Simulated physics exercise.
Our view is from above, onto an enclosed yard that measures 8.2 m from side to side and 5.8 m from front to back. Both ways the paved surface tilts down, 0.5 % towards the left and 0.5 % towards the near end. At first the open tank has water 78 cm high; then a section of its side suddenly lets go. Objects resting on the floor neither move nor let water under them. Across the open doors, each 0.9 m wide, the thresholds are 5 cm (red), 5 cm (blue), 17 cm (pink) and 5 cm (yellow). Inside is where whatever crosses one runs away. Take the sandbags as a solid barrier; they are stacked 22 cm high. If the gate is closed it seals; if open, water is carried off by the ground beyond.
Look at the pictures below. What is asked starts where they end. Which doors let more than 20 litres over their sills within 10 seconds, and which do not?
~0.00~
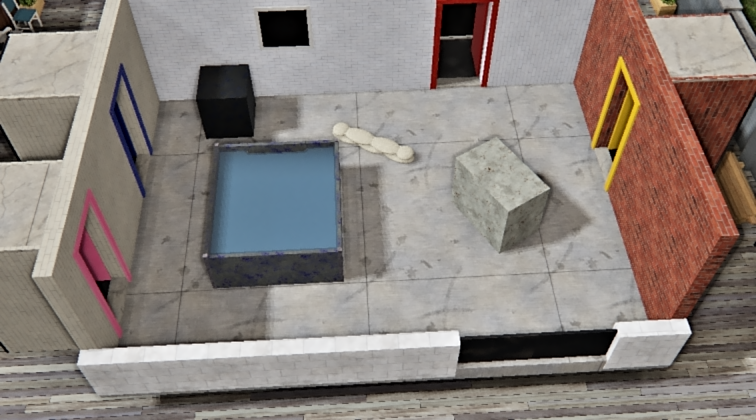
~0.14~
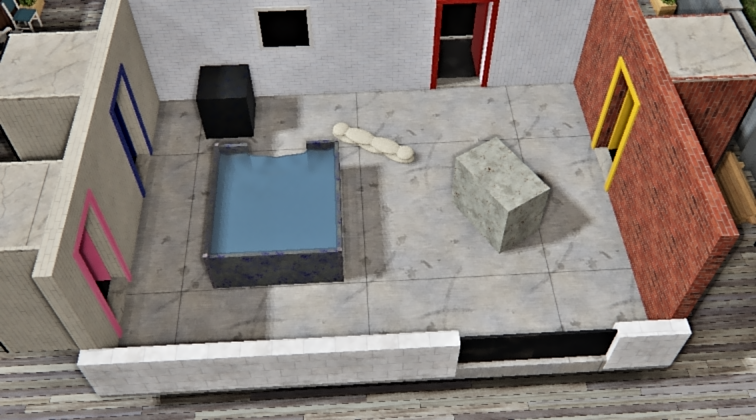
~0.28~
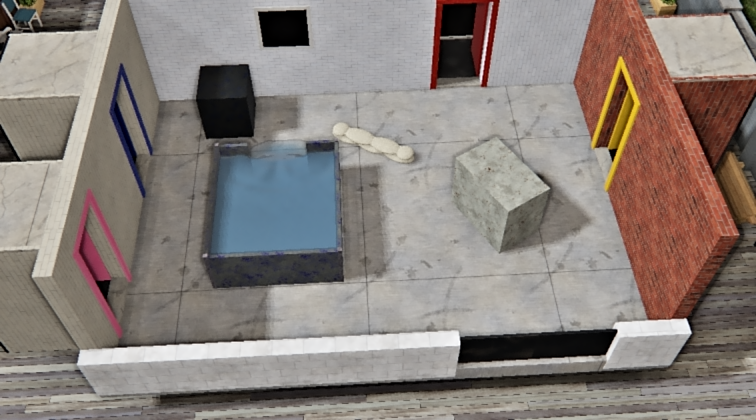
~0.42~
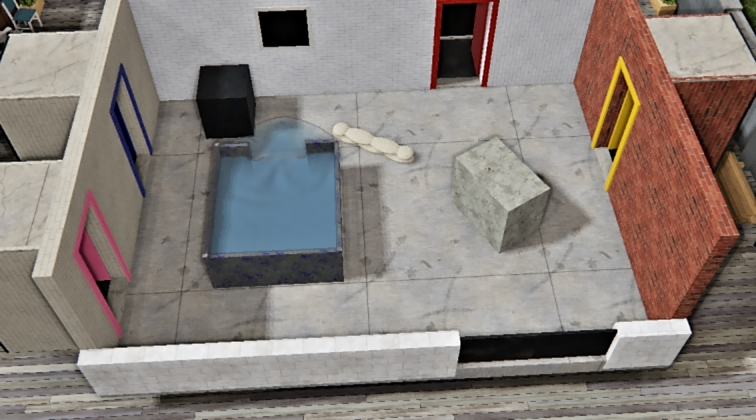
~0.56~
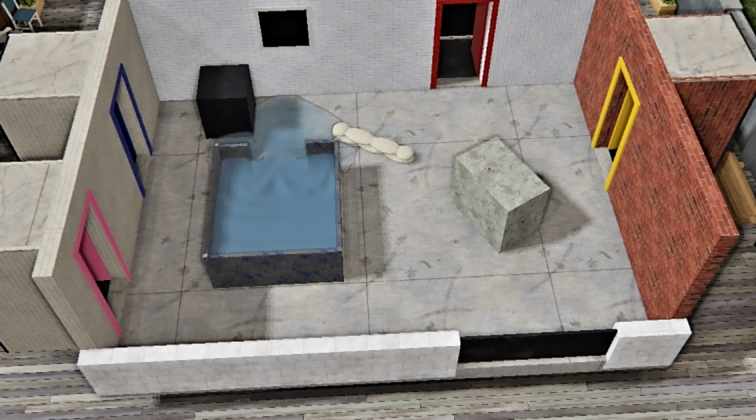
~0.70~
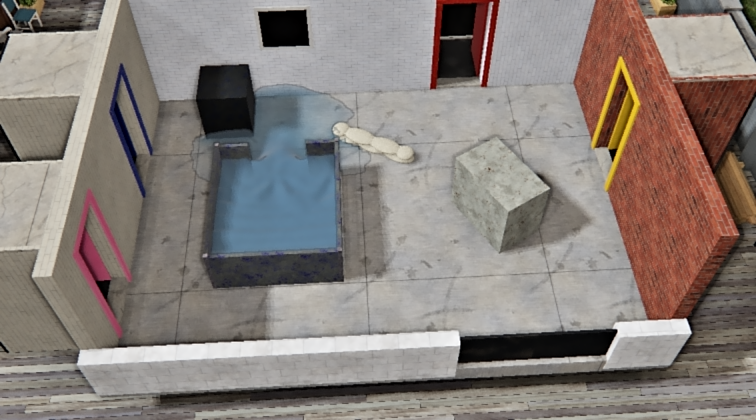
In 10 seconds, the red door stays within 20 litres; the blue door lets more through; the pink door stays within 20 litres; the yellow door lets more through.
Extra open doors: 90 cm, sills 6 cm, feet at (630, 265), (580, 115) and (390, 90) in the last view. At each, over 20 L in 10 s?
The first one doesn't reach it, the second one exceeds it, and the third one exceeds it.
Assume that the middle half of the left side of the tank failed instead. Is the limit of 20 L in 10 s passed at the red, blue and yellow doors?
Here's how it goes: Red falls short, blue exceeds it, yellow falls short.
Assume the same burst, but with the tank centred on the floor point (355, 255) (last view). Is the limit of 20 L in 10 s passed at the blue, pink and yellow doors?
Compared with that limit, blue overshoots, pink falls short and yellow overshoots.
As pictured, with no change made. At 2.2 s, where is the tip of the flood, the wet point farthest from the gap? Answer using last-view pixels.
Somewhere near pixel (514, 88).
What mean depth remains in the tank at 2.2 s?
Some 46 cm on average.
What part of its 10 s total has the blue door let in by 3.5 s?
Share by then: ~ 50 %.
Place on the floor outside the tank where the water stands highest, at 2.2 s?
Pixel (261, 99), about.
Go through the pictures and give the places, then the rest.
In the first frame, still water, 78 cm deep, in the open tank at (275, 198).
In the second frame, the front is at a hidden place, 0.5 m from the gap on the open tank's far side; 0.2 m2 of floor is under water; 78 cm left at the back of the open tank.
In the third frame, water pours out on the open tank's far side and has run 0.9 m, to a hidden place; typically 12 cm deep outside, 78 cm at the open tank's back.
In the fourth frame, the front is at (279, 120), 1.5 m from the gap on the open tank's far side; 2.0 m2 of floor is under water; 78 cm left at the back of the open tank.
In the fifth frame, water pours out on the open tank's far side and has run 2.1 m, to (279, 96); typically 7 cm deep outside, 76 cm at the open tank's back.
In the sixth frame, water pours out on the open tank's far side and has run 2.3 m, to (325, 94); typically 8 cm deep outside, 70 cm at the open tank's back.
After 1.4 s water covers 15 % of the floor and is deepest (50 cm) near (261, 99); red door not reached, blue door 6 cm at the sill, 1 L in, pink door not reached, yellow door not reached.
After 2.2 s water covers 30 % of the floor and is deepest (48 cm) near (261, 99); red door 5 cm at the sill, 0 L in, blue door 12 cm at the sill, 36 L in, pink door not reached, yellow door not reached.
After 3.5 s water covers 50 % of the floor and is deepest (32 cm) near (160, 103); red door 6 cm at the sill, 0 L in, blue door 7 cm at the sill, 89 L in, pink door 1 cm at the sill, 0 L in, yellow door 12 cm at the sill, 1 L in.
After 6.0 s water covers 75 % of the floor and is deepest (19 cm) near (259, 139); red door 5 cm at the sill, 2 L in, blue door 9 cm at the sill, 134 L in, pink door 3 cm at the sill, 0 L in, yellow door 13 cm at the sill, 60 L in.
After 10.0 s water covers 95 % of the floor and is deepest (13 cm) near (330, 361); red door 3 cm at the sill, 2 L in, blue door 8 cm at the sill, 179 L in, pink door 10 cm at the sill, 0 L in, yellow door 8 cm at the sill, 125 L in.
